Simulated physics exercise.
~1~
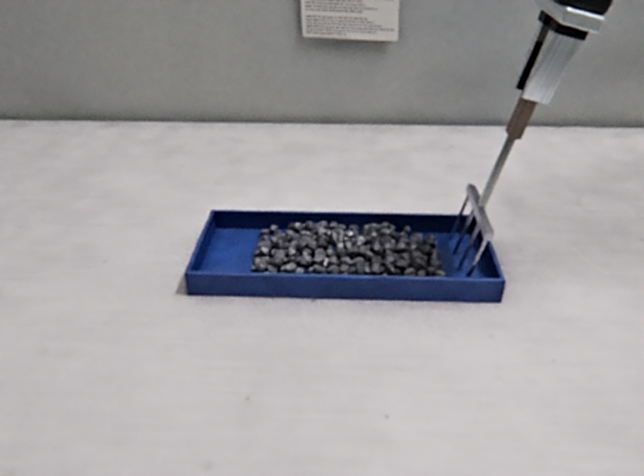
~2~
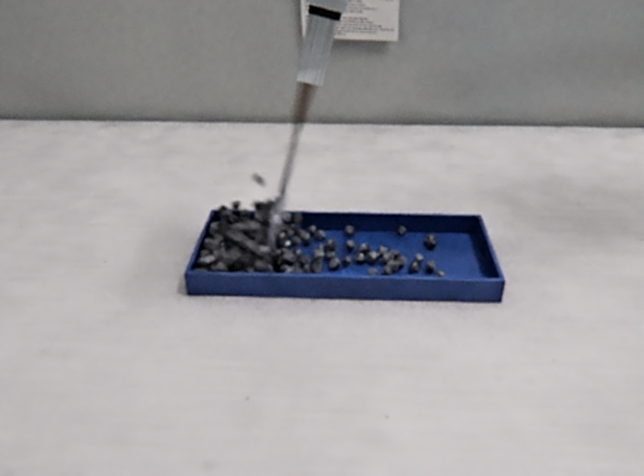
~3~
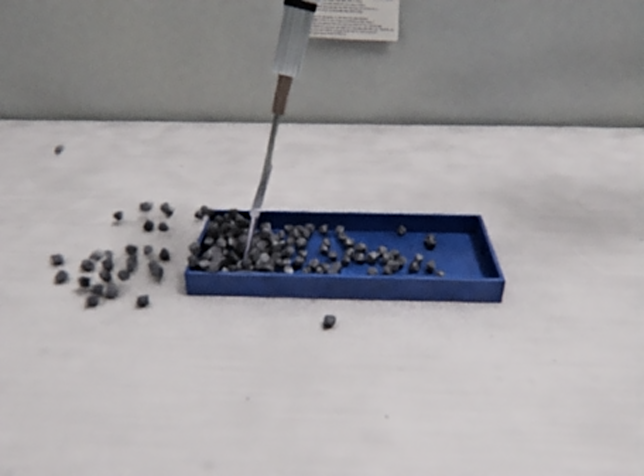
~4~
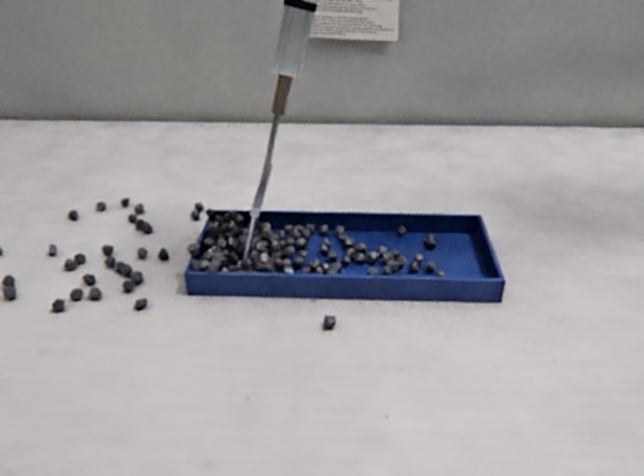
A rake held by a robot swept left through a blue tray of small dark pebbles, piling them against the left end and sending some over the edge, where they scattered across the pale table while most stayed in the tray.
